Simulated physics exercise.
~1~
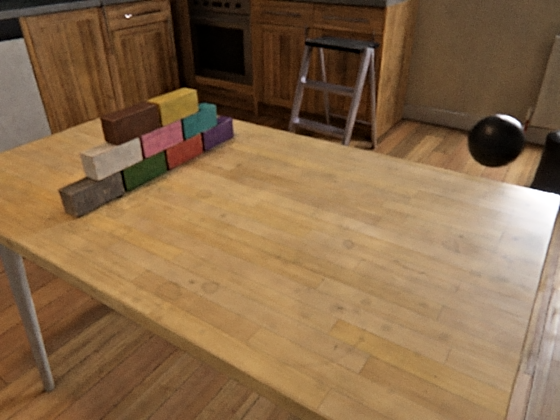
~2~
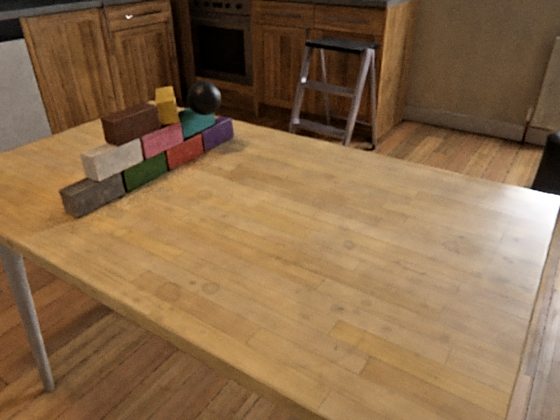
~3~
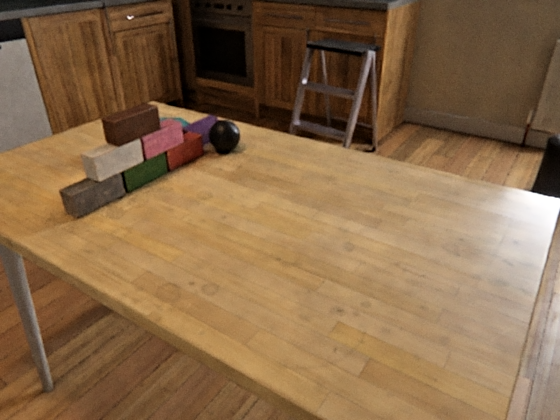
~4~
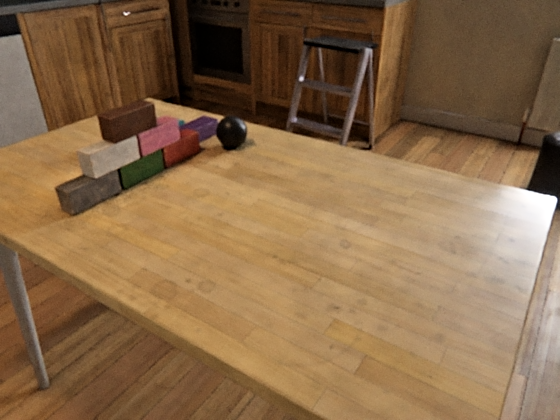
In this clip, a black ball moves in from the right above a wooden table and reaches a small stack of coloured blocks, displacing the yellow, turquoise and purple ones; it ends resting beside the pile, with the remaining blocks still in place.
